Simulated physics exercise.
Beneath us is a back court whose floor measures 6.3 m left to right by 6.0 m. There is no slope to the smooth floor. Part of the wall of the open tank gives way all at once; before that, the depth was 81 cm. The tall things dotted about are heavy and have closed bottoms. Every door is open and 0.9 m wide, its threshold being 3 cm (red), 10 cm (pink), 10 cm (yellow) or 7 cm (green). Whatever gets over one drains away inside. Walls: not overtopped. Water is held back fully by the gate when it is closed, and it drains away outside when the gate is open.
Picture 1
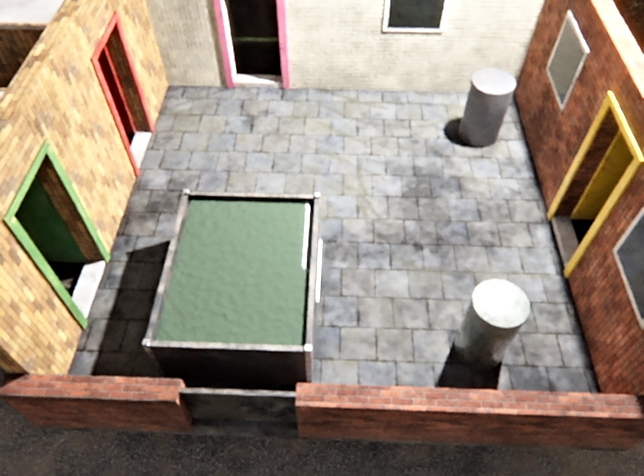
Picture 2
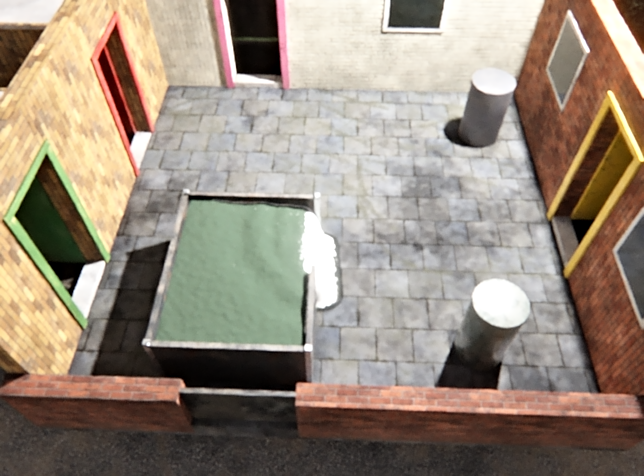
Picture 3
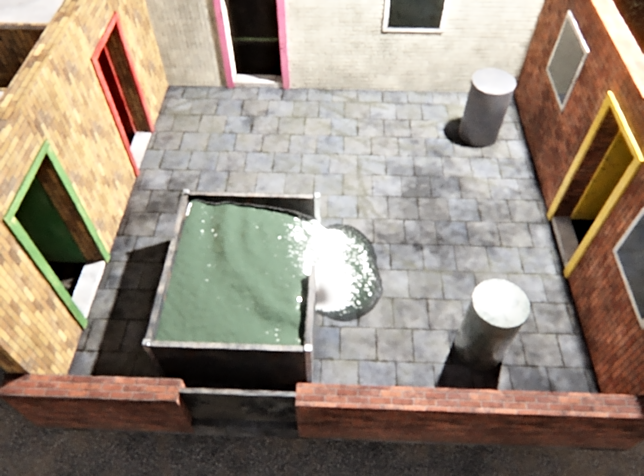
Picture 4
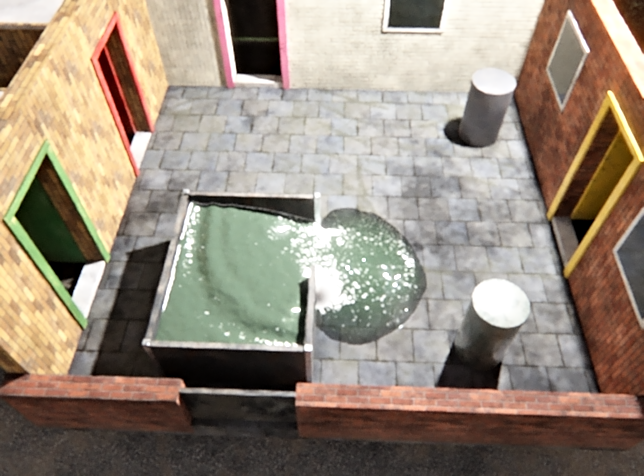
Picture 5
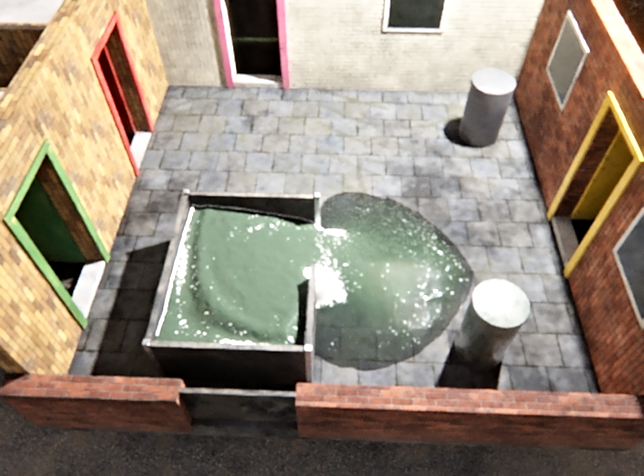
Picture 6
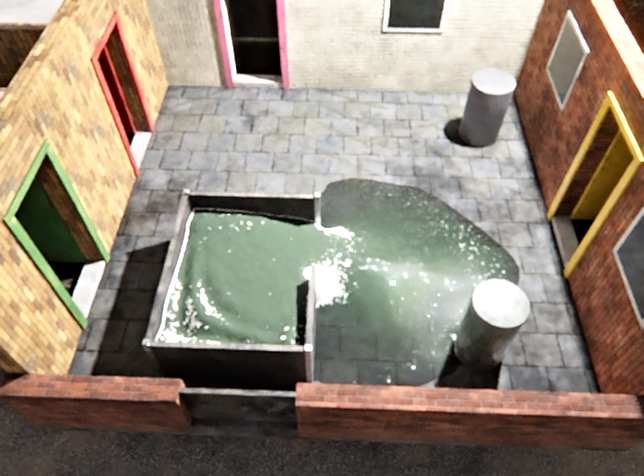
Green water fills an open tank in a paved back court, seen from high above the low brick front wall. Green and red doorways stand on the left, a pink one at the back and a yellow one on the right, near two grey cylinders. The water bursts white through the tank's right side, sloshes lower inside, and fans rightward around the nearer cylinder, while the camera stays still.
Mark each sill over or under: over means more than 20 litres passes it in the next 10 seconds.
Red door - over; pink door - under; yellow door - over; green door - under.
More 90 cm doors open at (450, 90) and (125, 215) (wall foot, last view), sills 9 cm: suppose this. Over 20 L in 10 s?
Well, the first one ends up on the high side, the second one on the low side.
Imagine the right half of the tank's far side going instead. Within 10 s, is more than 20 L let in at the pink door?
At the pink door the limit is exceeded.
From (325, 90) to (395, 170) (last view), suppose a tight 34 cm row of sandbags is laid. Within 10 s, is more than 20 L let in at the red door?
At red, compared with that limit: Limit not reached.
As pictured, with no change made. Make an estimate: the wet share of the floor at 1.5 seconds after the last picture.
Covered: Roughly 45 %.
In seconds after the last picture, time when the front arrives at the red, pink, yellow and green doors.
Times: Red 5.5 seconds, pink 4.0 seconds, yellow 0.2 seconds, green 5.5 seconds.
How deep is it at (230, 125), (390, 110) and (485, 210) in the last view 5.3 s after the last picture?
Roughly 4, 7, 13 cm.
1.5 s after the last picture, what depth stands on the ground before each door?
Door by door, in cm: Red reads 0, pink reads 0, yellow reads 29, green reads 0.
Then, 0.7 s after the last picture water covers 35 % of the floor and is deepest (38 cm) near (329, 267); red door not reached, pink door not reached, yellow door 18 cm at the sill, 35 L in, green door not reached.
Then, 1.5 s after the last picture water covers 45 % of the floor and is deepest (34 cm) near (567, 320); red door not reached, pink door not reached, yellow door 29 cm at the sill, 138 L in, green door not reached.
Then, 2.8 s after the last picture water covers 50 % of the floor and is deepest (24 cm) near (564, 308); red door not reached, pink door not reached, yellow door 22 cm at the sill, 235 L in, green door not reached.
Then, 5.3 s after the last picture water covers 75 % of the floor and is deepest (18 cm) near (506, 99); red door not reached, pink door 5 cm at the sill, 0 L in, yellow door 14 cm at the sill, 282 L in, green door not reached.
Then, 9.3 s after the last picture water covers 95 % of the floor and is deepest (12 cm) near (187, 91); red door 8 cm at the sill, 55 L in, pink door 5 cm at the sill, 0 L in, yellow door 10 cm at the sill, 292 L in, green door 7 cm at the sill, 0 L in.
